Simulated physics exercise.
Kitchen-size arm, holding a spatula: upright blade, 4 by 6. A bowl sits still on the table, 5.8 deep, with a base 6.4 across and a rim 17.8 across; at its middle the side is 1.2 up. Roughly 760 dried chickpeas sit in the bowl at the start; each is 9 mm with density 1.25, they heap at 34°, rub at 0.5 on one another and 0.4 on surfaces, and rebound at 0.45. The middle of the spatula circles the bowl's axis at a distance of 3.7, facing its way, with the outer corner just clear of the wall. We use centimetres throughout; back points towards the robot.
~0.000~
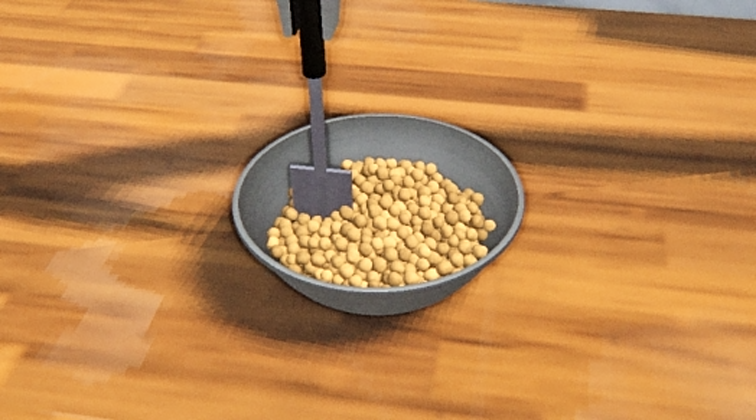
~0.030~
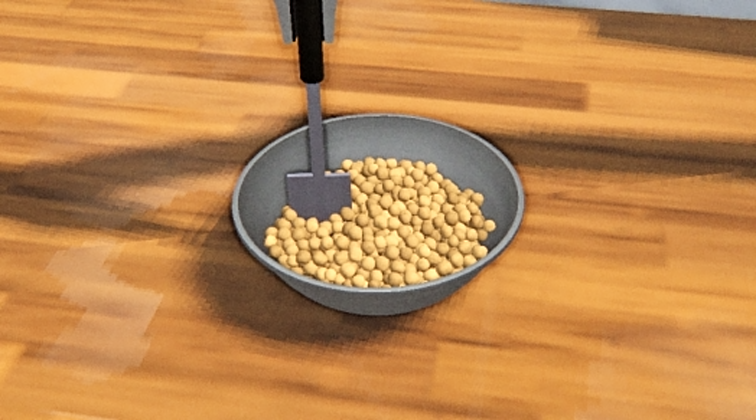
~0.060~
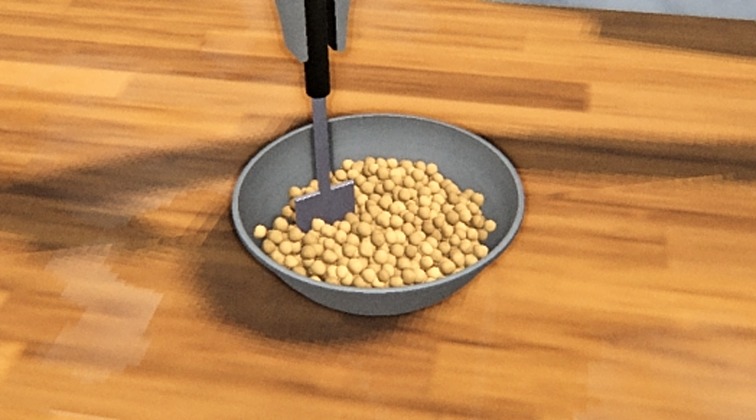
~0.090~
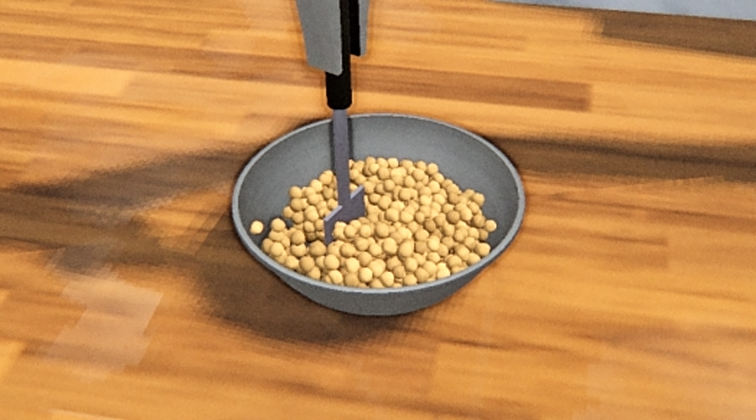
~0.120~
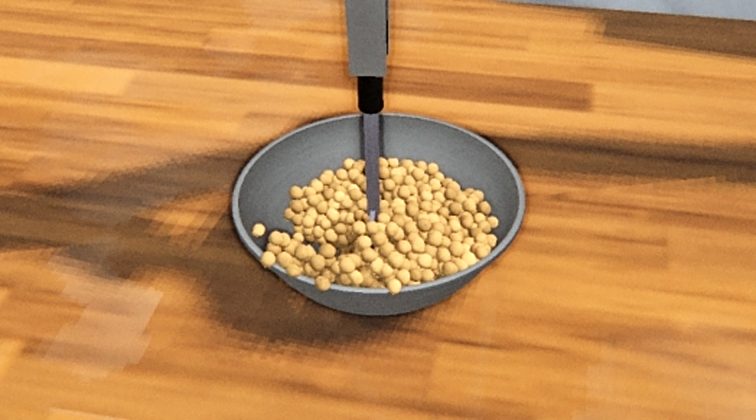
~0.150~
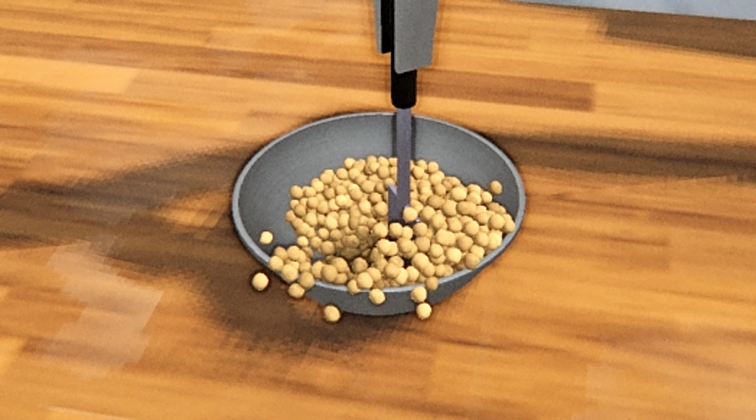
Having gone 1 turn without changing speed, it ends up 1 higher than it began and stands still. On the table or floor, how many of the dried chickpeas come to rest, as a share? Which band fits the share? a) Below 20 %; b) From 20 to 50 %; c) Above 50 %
b, from 20 to 50 %.
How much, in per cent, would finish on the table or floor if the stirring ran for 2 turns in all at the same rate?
About 40 per cent.
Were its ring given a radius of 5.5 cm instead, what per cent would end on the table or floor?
Around 10 in a hundred.
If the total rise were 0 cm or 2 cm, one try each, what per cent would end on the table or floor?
I'd reckon around 35 and 30 per cent.
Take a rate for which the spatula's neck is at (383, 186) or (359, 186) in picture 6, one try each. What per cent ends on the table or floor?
So, roughly 25 percent the first time and 15 percent the second.
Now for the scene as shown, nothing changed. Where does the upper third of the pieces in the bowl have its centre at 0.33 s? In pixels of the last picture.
Around (348, 147).
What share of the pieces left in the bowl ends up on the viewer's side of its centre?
55 %.
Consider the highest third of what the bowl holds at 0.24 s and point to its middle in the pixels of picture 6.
I'd point to somewhere close to (454, 166).
By 0.24 s, 212° round, highest piece 11 above the table; 653 in the bowl, 17 on the table or floor, 88 in flight or on the tool.
By 0.33 s, 298° round, highest piece 9 above the table; 585 in the bowl, 95 on the table or floor, 78 in flight or on the tool.
By 0.57 s, 0° round, highest piece 6 above the table; 512 in the bowl, 245 on the table or floor, 1 in flight or on the tool.
By 1.27 s, 0° round, highest piece 6 above the table; 512 in the bowl, 246 on the table or floor.
Final count, 512 in the bowl, 246 on the table or floor. That is 32 % on the table or floor.
